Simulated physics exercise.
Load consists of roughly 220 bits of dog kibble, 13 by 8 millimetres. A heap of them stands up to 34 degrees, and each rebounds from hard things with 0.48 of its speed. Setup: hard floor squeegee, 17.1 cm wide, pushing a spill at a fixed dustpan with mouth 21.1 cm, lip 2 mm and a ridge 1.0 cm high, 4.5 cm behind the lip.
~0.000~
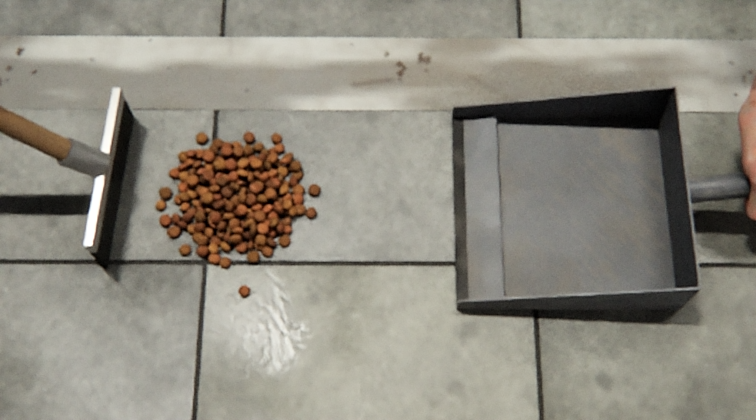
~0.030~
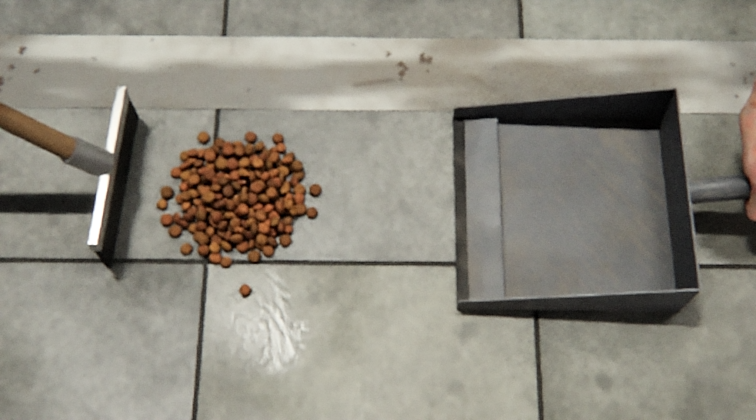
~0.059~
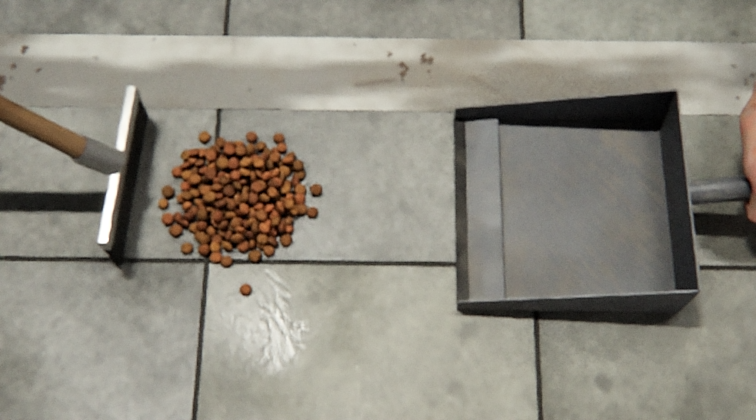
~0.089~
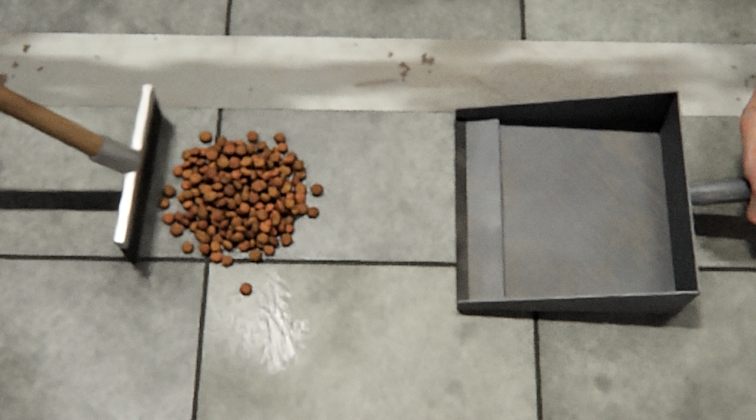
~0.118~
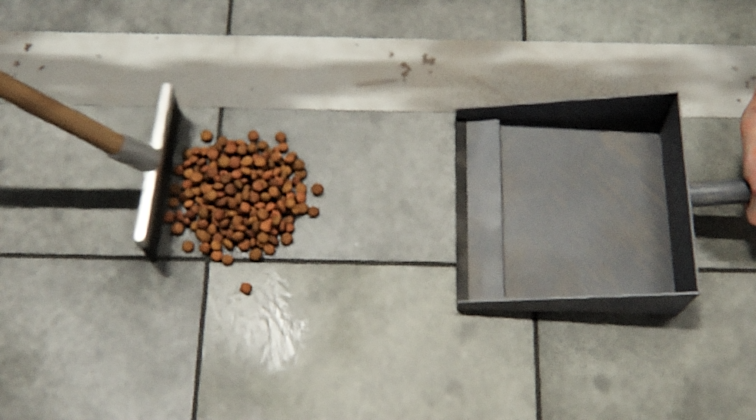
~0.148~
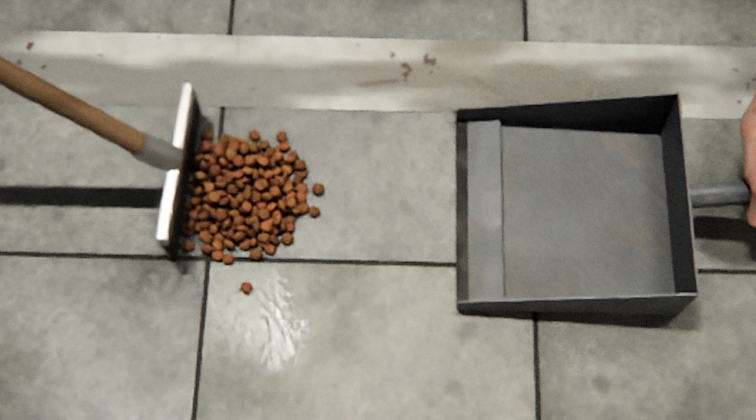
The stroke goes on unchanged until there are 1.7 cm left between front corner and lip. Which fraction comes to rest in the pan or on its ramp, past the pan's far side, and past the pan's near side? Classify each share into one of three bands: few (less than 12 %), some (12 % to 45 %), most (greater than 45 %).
Classification: Pan - most, far side - few, near side - few.
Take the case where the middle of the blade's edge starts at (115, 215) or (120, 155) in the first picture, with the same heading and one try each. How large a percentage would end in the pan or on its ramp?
Estimates: 55 percent and 35 percent.
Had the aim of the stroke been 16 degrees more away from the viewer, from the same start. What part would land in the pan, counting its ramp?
In that case around 15 per cent.
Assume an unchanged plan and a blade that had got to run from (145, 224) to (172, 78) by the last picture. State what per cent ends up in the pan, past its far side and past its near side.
Pan 10; far 25; near 0.
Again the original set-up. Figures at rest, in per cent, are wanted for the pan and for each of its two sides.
Pan: 50%. Far side: 5%. Near side: 0%.
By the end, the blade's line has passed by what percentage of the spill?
Roughly 15 percent of it.
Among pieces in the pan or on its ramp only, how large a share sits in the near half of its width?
Estimate: Close to 30 %.
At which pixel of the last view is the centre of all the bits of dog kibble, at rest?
Roughly pixel (463, 197).
Then, at 0.35 s, middle of the blade 15 cm from the lip; 0 % over the lip, far side 0 %, near side 0 %.
After 0.48 s, middle of the blade 6 cm from the lip; 0 % over the lip, far side 5 %, near side 0 %.
Then, at 0.74 s, middle of the blade 2 cm from the lip; 50 % over the lip, far side 5 %, near side 0 %.
At rest (1.2 s), pan 50 %, far side 5 %, near side 0 %, in front of the lip or behind the blade 40 %.
